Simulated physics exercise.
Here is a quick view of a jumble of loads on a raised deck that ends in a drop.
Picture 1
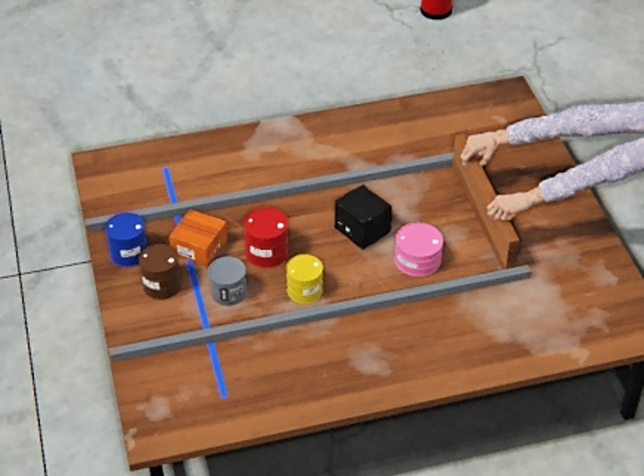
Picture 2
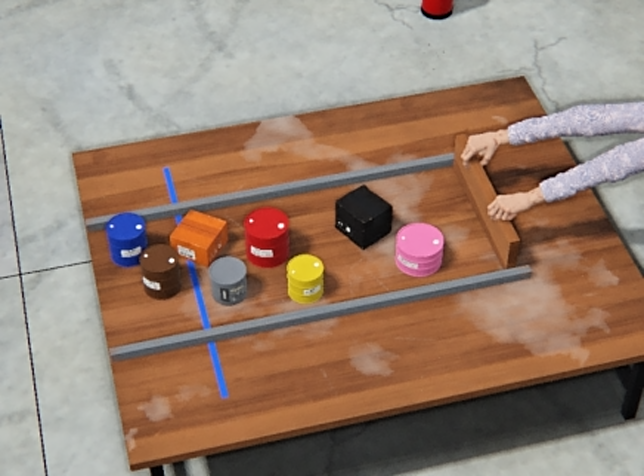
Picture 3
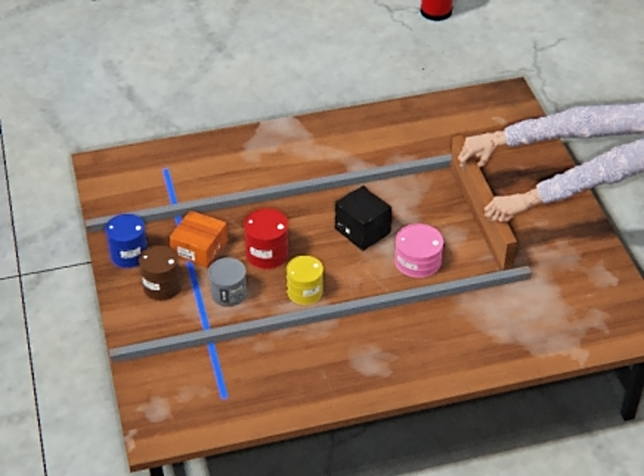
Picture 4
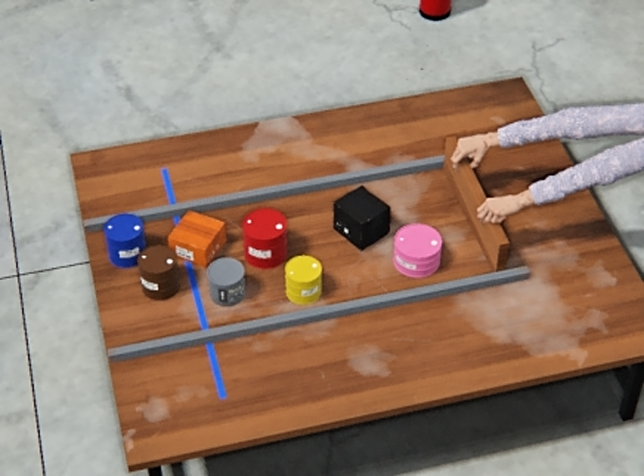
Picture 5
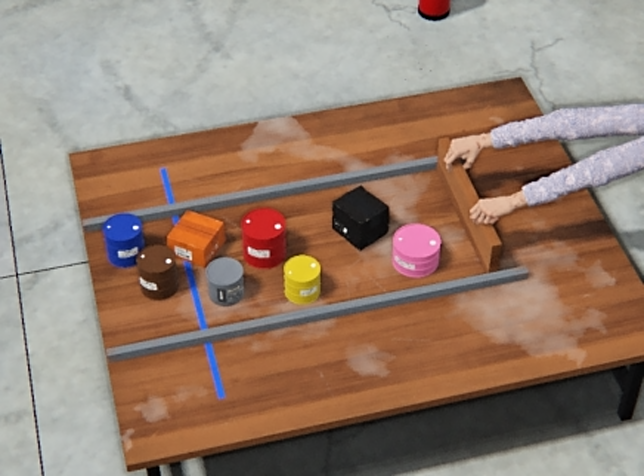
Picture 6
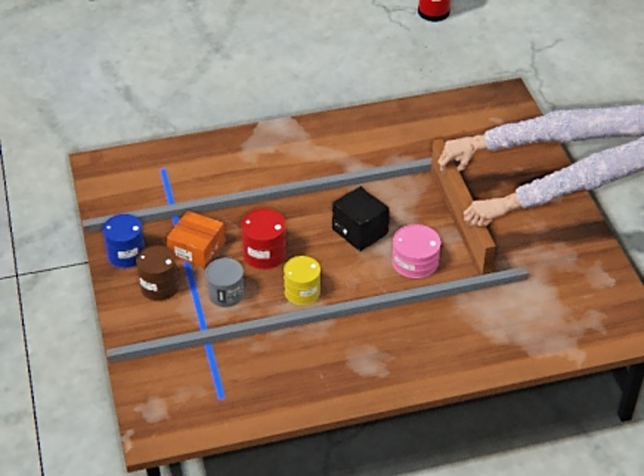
Two hands sliding a wooden plank slightly left between grey rails on a table, the colourful canisters and boxes staying still.
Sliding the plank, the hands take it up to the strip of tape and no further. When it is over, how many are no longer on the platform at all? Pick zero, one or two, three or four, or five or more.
The answer is one or two.
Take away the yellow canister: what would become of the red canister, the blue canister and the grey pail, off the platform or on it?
Here's how it goes: The red canister hangs on, the blue canister is gone, and the grey pail hangs on.
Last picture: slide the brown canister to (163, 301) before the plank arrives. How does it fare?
Note: Brown canister is safe.
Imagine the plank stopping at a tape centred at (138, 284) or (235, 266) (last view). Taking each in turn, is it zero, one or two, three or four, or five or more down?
For the first place at least five, for the second no fall at all.
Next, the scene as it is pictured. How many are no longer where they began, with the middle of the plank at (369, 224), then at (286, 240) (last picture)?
Tally: First 2; then 6.
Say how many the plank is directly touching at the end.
Contact count: 2.
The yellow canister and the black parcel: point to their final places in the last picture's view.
In order, first (146, 323), then (165, 249).
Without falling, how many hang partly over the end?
I get 0.
A little later, none off yet; blue canister at rest near (125, 241); brown canister at rest near (158, 273); orange parcel at rest near (196, 239).
Next, none off yet; blue canister at rest near (125, 241); brown canister at rest near (158, 273); orange parcel shifted a little near (181, 238).
When it is over, the number that fall off is one or two; down, brown canister and blue canister.
